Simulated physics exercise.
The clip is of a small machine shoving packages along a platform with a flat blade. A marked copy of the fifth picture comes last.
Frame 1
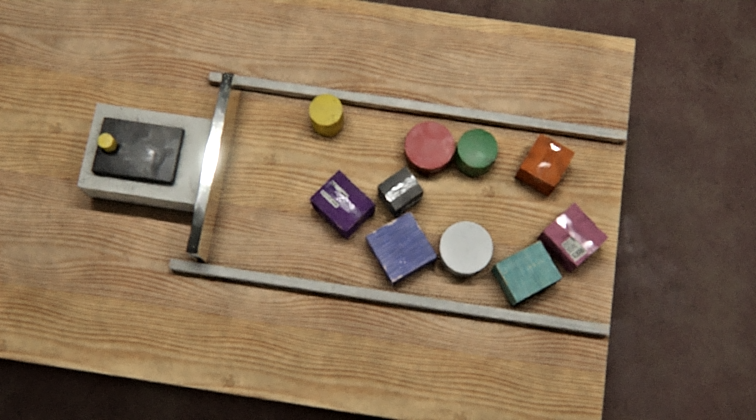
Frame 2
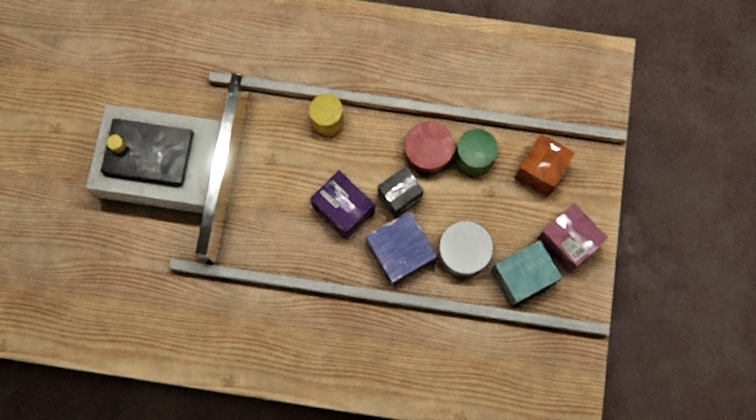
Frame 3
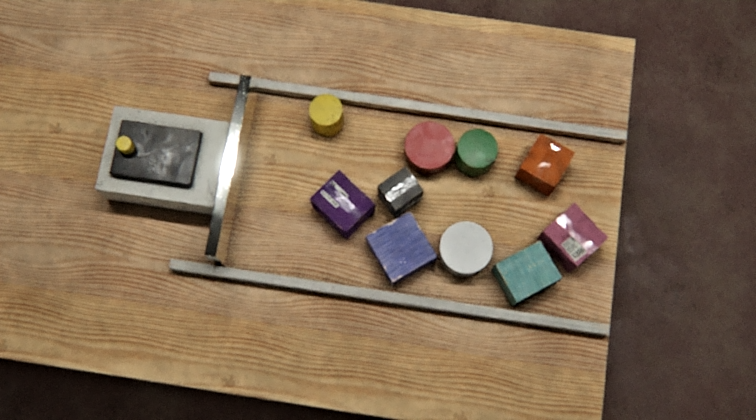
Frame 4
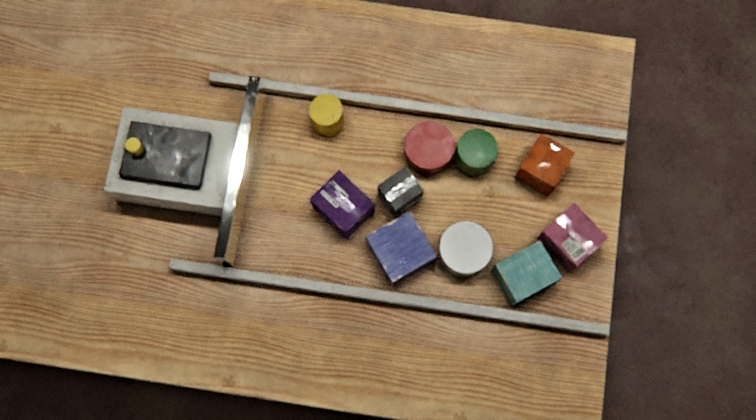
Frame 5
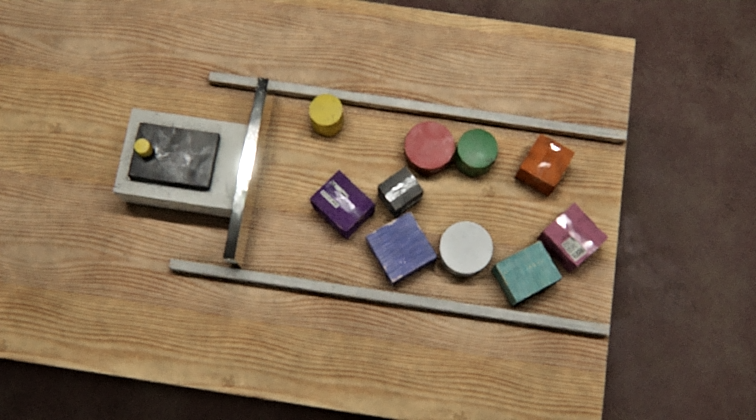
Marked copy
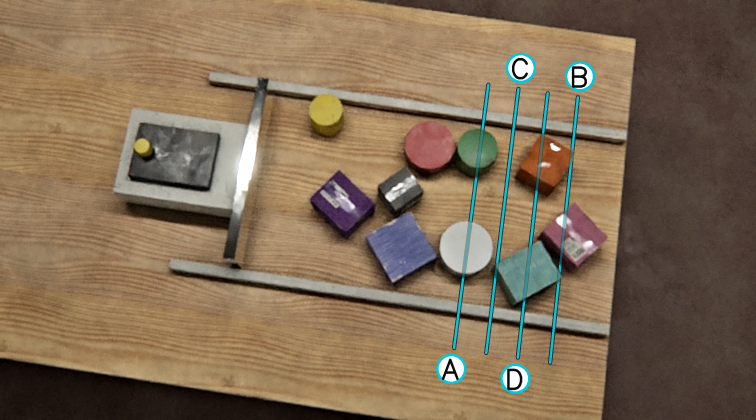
A small machine with a flat blade crept a short way to the right along a wooden platform between two rails, while the colourful packages in front of it stayed where they were, untouched.
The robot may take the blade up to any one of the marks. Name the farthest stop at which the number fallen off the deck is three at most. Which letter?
It can go as far as D.
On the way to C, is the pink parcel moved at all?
Yes.
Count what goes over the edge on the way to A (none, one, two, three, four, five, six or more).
In all, none.
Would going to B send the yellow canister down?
By then, no.
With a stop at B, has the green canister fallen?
Yes.
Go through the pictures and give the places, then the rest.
The first frame shows robot (145, 151); green canister (476, 153); red pail (429, 149).
The second frame shows robot (153, 152); orange parcel (544, 165).
The third frame shows robot (163, 154); purple parcel (343, 205).
The fourth frame shows robot (172, 155); white pail (465, 250).
The fifth frame shows robot (181, 156); pink parcel (571, 238); grey parcel (400, 193); green canister (476, 153).
On the marked copy, A at (472, 212); B at (564, 225); C at (503, 216); D at (533, 221).
Following D. Soon after the start, robot (283, 171); yellow canister (383, 124); blue crate (414, 258).
Later, robot (387, 187); pink parcel (586, 236); orange parcel (571, 162).
In the end, robot (469, 199); pink parcel over the edge; orange parcel over the edge; two fallen.
As for the rest, A is within the limit but short; B drops six; C is within the limit but short.
